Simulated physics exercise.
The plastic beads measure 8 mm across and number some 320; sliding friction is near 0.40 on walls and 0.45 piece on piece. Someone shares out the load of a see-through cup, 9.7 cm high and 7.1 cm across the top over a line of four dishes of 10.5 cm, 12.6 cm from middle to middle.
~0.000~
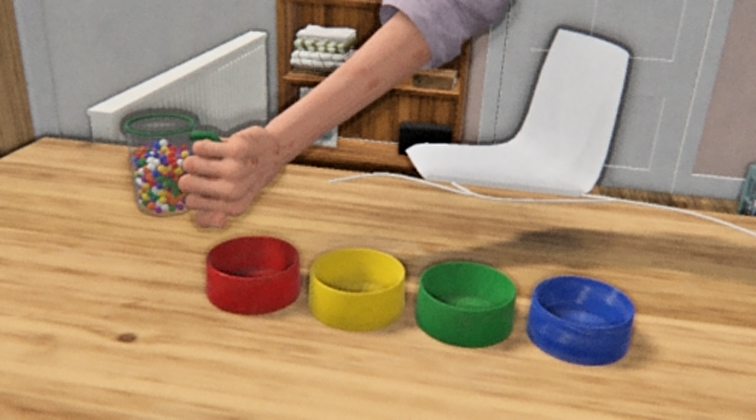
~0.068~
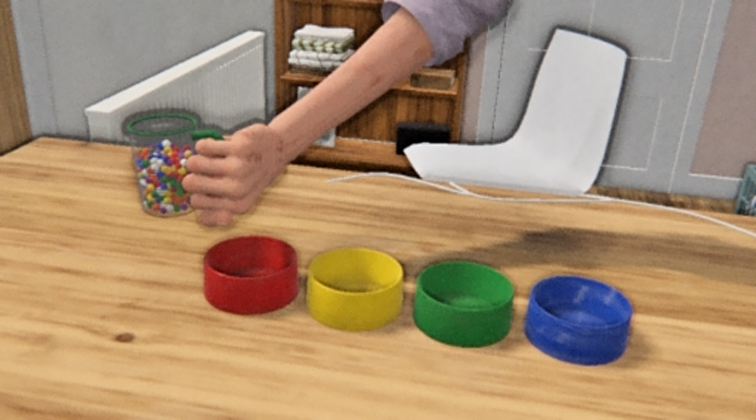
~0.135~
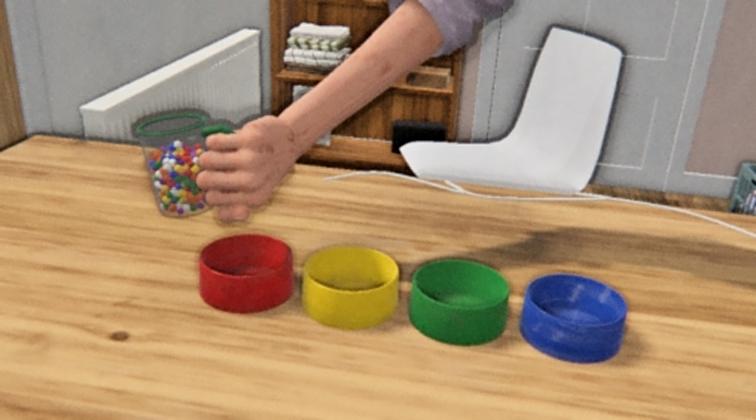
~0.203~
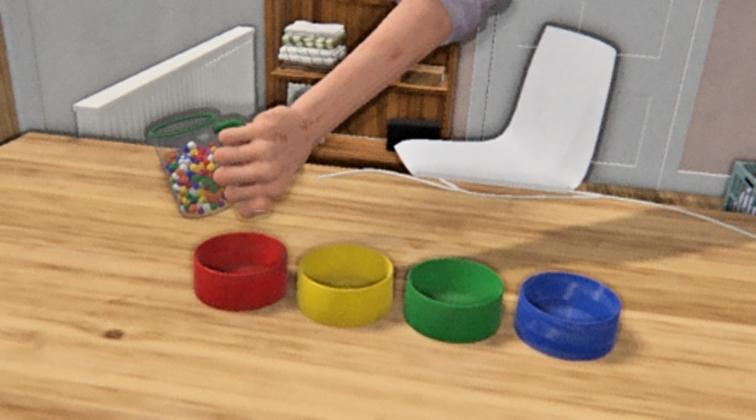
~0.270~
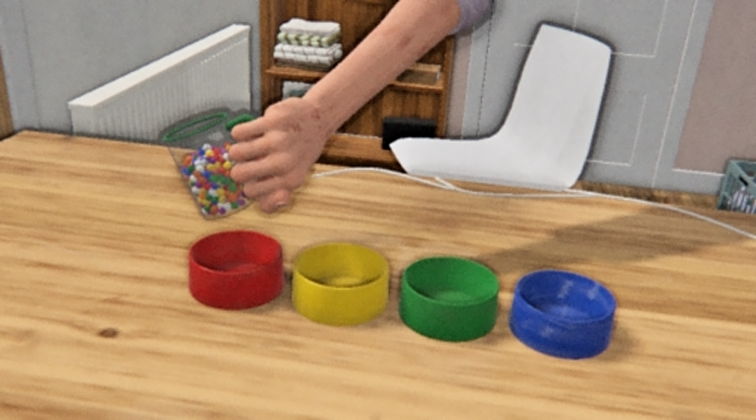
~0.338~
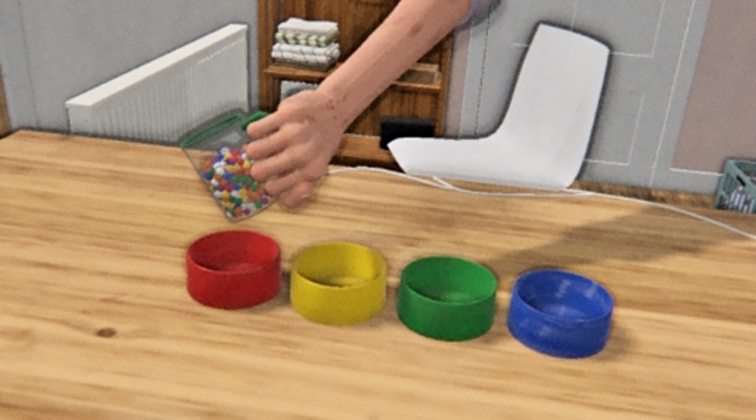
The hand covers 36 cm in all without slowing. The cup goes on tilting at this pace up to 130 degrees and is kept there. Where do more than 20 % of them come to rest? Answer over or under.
Red: Under, blue: Under, green: Over, yellow: Under, counter: Over.
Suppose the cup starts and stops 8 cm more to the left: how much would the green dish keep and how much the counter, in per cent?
Green 0, counter 0.
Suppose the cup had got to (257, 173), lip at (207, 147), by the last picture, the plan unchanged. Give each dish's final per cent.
Red 0; blue 0; green 40; yellow 10.
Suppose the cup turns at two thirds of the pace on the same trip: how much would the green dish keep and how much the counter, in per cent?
In that case green 30, counter 50.
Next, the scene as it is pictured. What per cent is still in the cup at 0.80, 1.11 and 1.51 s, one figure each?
In turn: 100, 100, 0.
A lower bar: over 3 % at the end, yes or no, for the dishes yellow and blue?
Yellow yes; blue no.
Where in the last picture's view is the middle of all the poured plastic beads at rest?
Near (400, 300).
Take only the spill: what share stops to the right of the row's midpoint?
Some 40 per cent.
After 0.80 s, tilt 77 degrees; cup holds 100 %.
Then, at 1.11 s, tilt 110 degrees; cup holds 100 %.
After 1.51 s, tilt 130 degrees; cup holds 0 %, green 40 %, yellow 10 %.
At rest (2.4 s), red 0 %, blue 0 %, green 35 %, yellow 10 %, counter 55 %.
